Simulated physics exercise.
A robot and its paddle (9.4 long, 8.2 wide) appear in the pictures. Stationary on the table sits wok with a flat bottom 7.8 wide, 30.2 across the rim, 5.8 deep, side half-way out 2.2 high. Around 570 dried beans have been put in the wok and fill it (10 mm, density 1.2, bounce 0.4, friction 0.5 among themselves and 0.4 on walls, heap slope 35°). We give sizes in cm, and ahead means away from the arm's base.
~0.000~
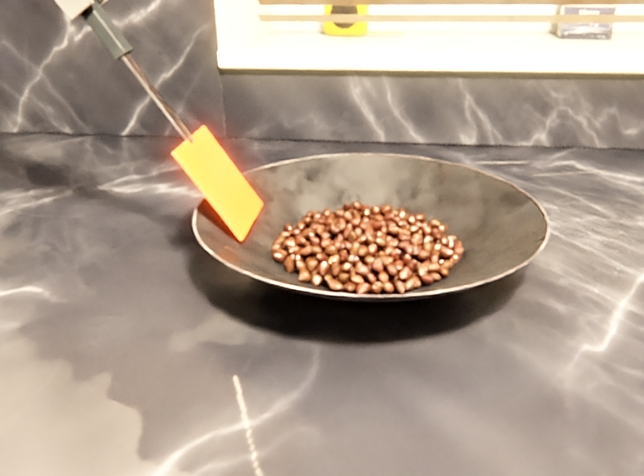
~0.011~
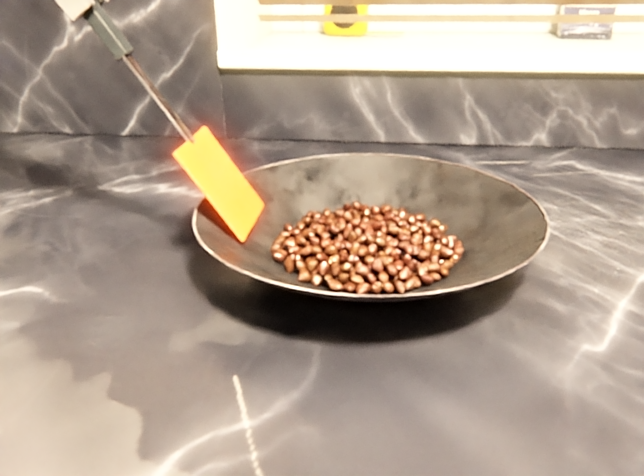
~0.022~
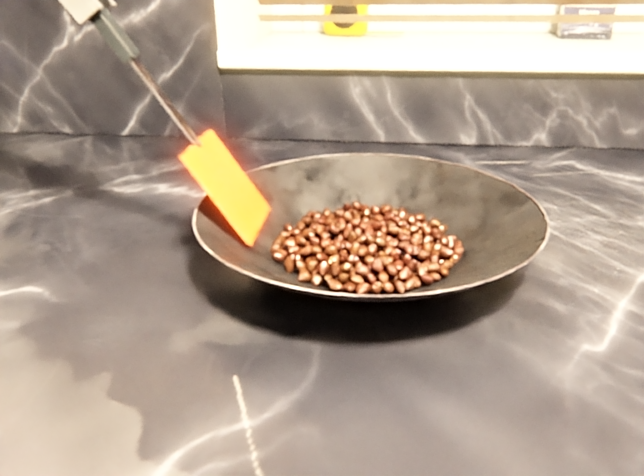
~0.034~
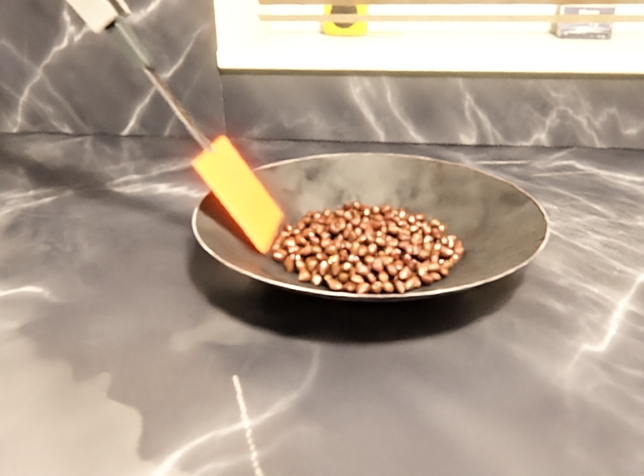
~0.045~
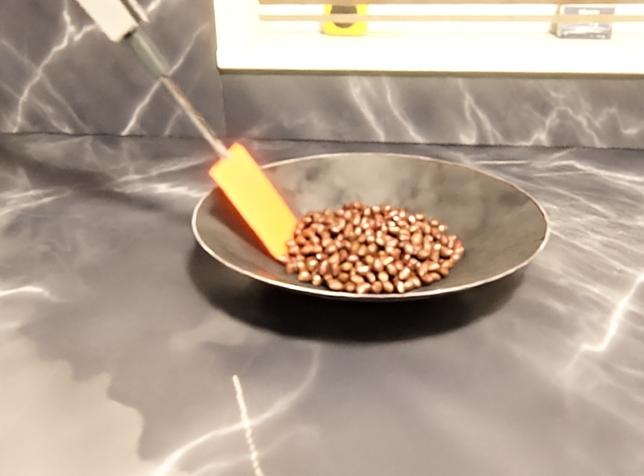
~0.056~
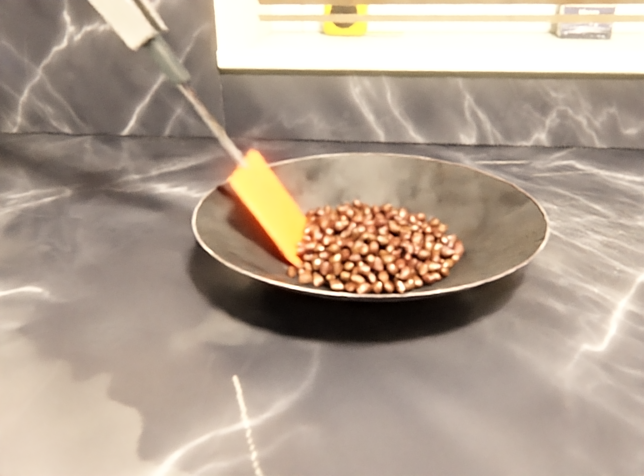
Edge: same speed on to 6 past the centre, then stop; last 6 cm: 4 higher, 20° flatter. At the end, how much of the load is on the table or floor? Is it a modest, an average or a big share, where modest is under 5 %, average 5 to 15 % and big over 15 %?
Big.
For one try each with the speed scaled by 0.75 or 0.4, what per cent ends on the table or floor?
Some 20 and 0 per cent.
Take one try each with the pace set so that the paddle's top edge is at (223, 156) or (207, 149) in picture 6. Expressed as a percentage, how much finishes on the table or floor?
First try around 5 %, second try around 0 %.
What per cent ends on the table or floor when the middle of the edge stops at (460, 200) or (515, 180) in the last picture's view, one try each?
Some 45 and 60 per cent.
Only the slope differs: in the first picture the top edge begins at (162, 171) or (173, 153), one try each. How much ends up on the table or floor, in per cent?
Roughly 25% and 30%.
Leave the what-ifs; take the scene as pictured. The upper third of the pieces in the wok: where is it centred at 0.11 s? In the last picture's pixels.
Near pixel (401, 224).
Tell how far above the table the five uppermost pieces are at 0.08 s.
I'd put it close to 6 cm.
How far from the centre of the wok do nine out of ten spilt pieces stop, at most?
I'd put it at about 60 centimetres.
After 0.08 s, sloping 56°, highest piece 6 above the table; 574 in the wok.
After 0.11 s, sloping 51°, highest piece 7 above the table; 574 in the wok.
After 0.32 s, sloping 36°, highest piece 12 above the table; 394 in the wok, 68 on the table or floor, 112 on the blade or in flight.
After 1.37 s, sloping 36°, highest piece 7 above the table; 394 in the wok, 180 on the table or floor.
In the end, 394 in the wok, 180 on the table or floor. That is 31 % on the table or floor.
